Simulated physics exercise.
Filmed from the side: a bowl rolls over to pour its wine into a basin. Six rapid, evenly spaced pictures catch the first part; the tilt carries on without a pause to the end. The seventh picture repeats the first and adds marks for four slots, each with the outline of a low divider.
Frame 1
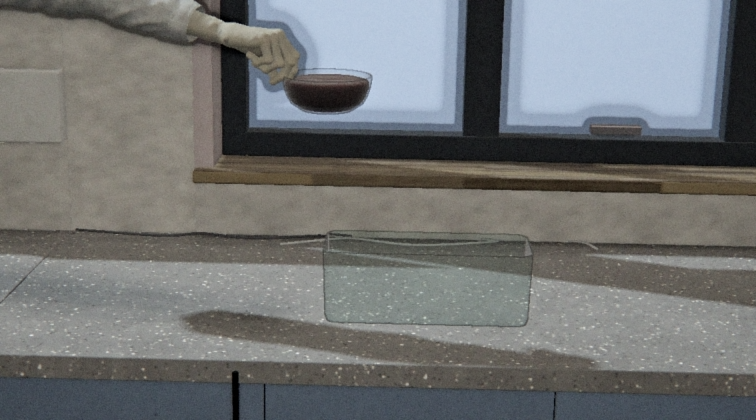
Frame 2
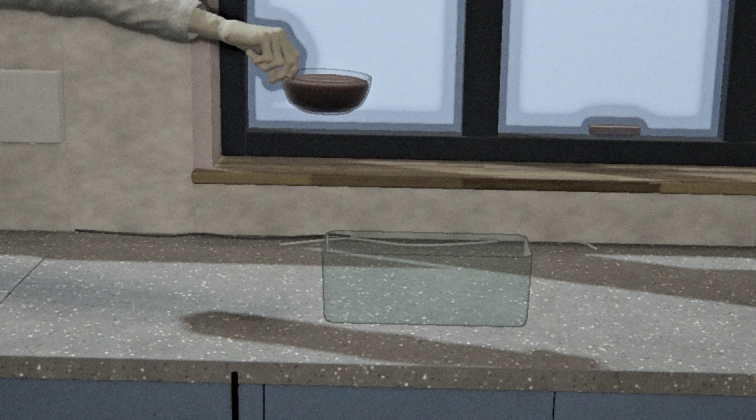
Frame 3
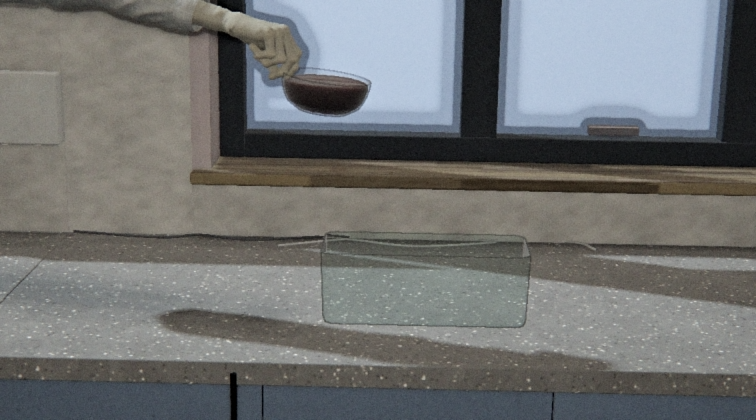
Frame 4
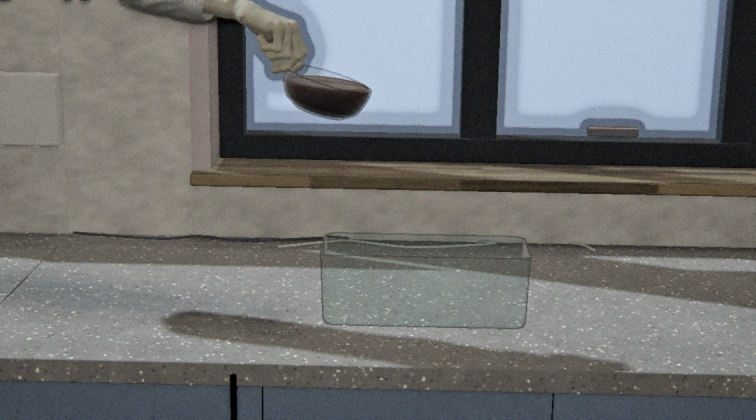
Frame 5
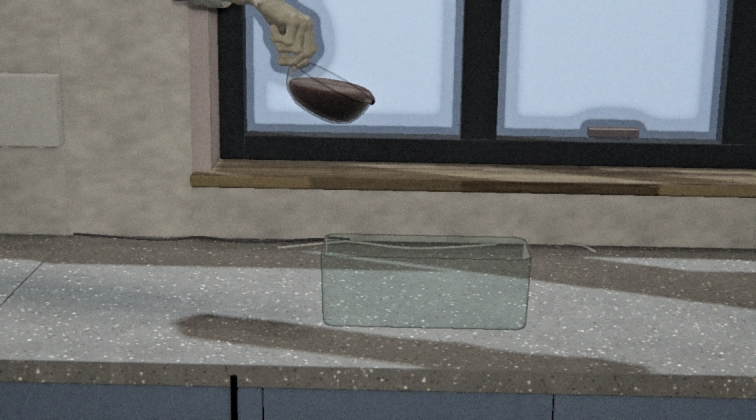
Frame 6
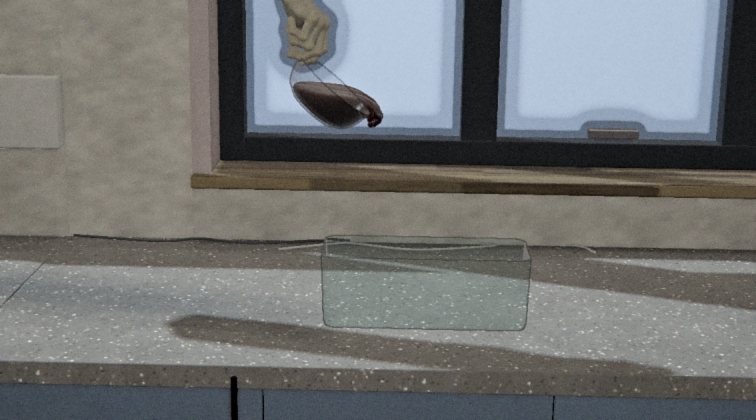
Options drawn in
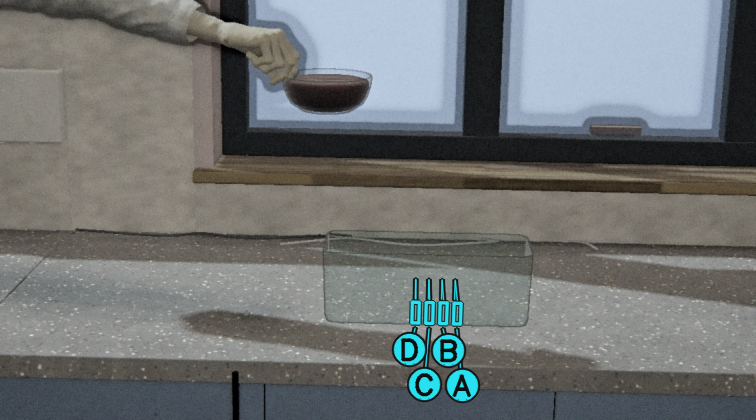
A pale hand reaching in from the upper left holds a clear bowl of dark red wine, keeps it nearly level, then rolls it steadily over to the right until wine slips past its lower lip. Below and slightly right, a clear, greenish rectangular basin rests on a speckled grey counter. The kitchen-like setting, seen from the side, has a beige wall and a dark-framed window with a wooden sill.
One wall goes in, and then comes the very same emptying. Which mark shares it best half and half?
D is best.
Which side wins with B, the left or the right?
The left side.
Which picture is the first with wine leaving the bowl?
In picture 5.
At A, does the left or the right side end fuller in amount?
The left side.
In cyan, A at (456, 329); B at (443, 328); C at (429, 328); D at (415, 327).
With A, about 78 % ends left of the wall and 17 % right of it; 6 % is lost outside.
With B, about 83 % ends left of the wall and 13 % right of it; 4 % is lost outside.
With C, about 71 % ends left of the wall and 24 % right of it; 4 % is lost outside.
With D, about 48 % ends left of the wall and 48 % right of it; 4 % is lost outside.
